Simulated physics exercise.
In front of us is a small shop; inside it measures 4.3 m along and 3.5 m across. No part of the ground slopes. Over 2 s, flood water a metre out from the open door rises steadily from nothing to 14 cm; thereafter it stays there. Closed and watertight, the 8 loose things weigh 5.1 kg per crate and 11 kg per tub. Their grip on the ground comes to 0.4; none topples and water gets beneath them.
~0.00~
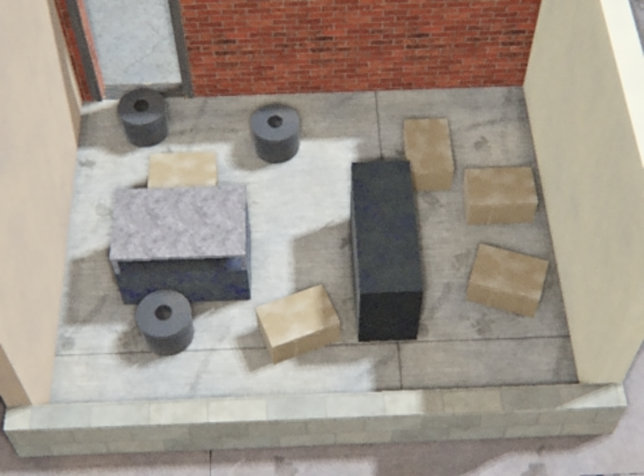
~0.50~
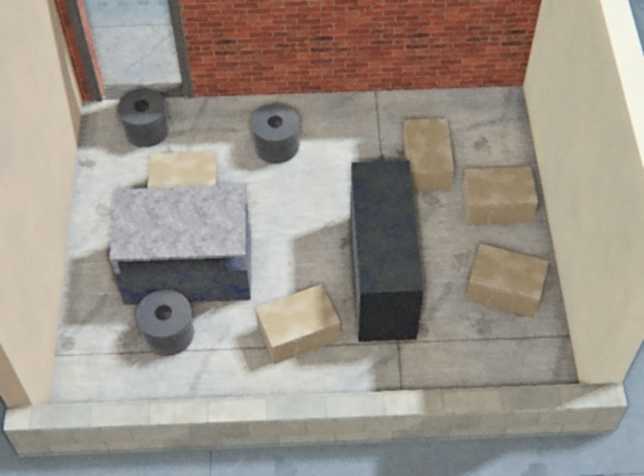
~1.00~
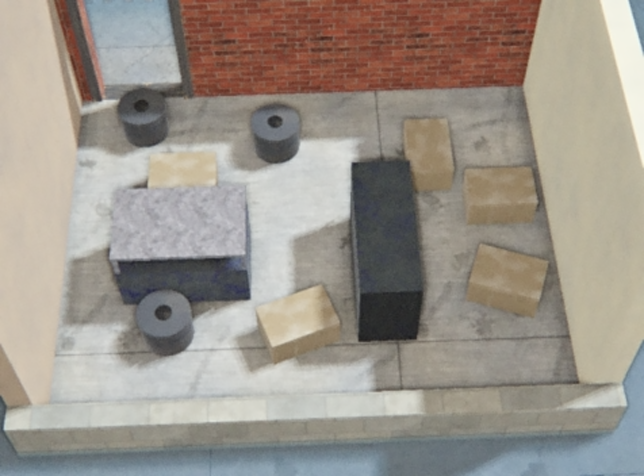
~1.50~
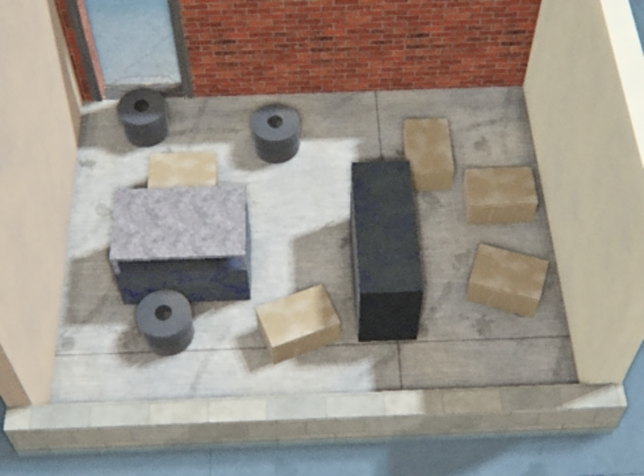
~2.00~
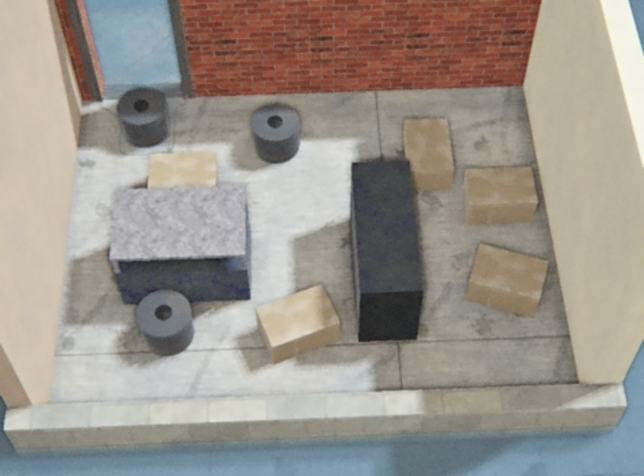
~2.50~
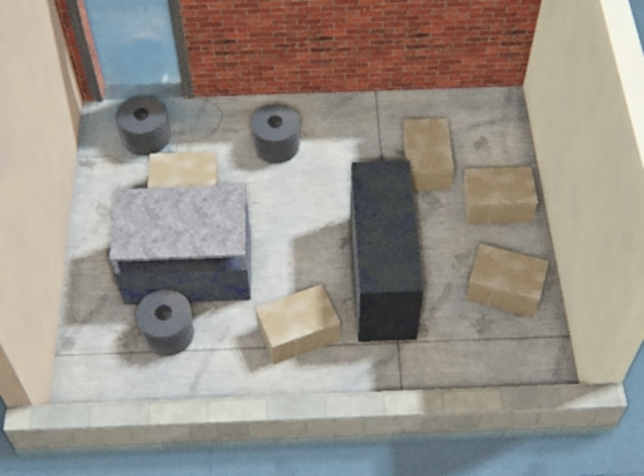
The video shows a small walled room with dark round tubs, tan boxes and two larger dark blocks, as bluish water spreads outside the low front wall and the back-left doorway; inside, the objects barely move.
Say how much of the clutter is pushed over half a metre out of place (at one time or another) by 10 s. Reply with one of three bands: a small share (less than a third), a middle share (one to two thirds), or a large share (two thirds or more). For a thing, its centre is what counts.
A middle share, one to two thirds.
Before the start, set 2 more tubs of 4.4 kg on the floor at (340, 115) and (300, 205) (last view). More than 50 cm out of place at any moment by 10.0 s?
Well, the first one stays inside the mark, and the second tops the mark.
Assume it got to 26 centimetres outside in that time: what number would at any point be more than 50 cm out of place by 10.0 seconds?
Result: 6.
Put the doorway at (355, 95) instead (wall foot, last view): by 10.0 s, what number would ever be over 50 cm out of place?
The answer then is 4.
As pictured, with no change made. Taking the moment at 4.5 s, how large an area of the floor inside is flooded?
Roughly 5.5 m2.
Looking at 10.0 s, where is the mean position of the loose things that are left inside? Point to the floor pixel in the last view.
Near (349, 221).
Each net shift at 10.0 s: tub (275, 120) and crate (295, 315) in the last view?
In that order: 0 cm, 40 cm.
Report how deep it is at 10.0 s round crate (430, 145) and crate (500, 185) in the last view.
Close to 3 and 2 centimetres.
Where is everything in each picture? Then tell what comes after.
A tub at (141, 106) rests on the ground; a crate at (182, 170) rests on the ground; water covers 0.0 m2; 0 of 8 have shifted, in the first frame.
A tub at (141, 106), on the bottom; a crate at (182, 170) rests on the ground; water covers 0.0 m2; 0 of 8 have shifted, in the second frame.
A tub at (141, 106), on the bottom; a crate at (182, 170), on the bottom; water covers 0.0 m2; 0 of 8 have shifted, in the third frame.
A tub at (141, 106) rests on the ground; a crate at (182, 170), on the bottom; water covers 0.0 m2; 0 of 8 have shifted, in the fourth frame.
A tub at (141, 106) rests on the ground; a crate at (182, 170), on the bottom; water covers 0.1 m2; 0 of 8 have shifted, in the fifth frame.
A tub at (141, 115) rests on the ground, 10 cm from its start; a crate at (182, 170), on the bottom; water covers 0.6 m2; 1 of 8 have shifted, in the sixth frame.
After 3.5 s 1 of 8 are over 50 cm from their spots; 0 afloat.
After 4.5 s 1 of 8 are over 50 cm from their spots; 0 afloat.
After 7.0 s 2 of 8 are over 50 cm from their spots; 2 afloat.
After 10.0 s 3 of 8 are over 50 cm from their spots, and 3 have been at some point; 3 afloat.
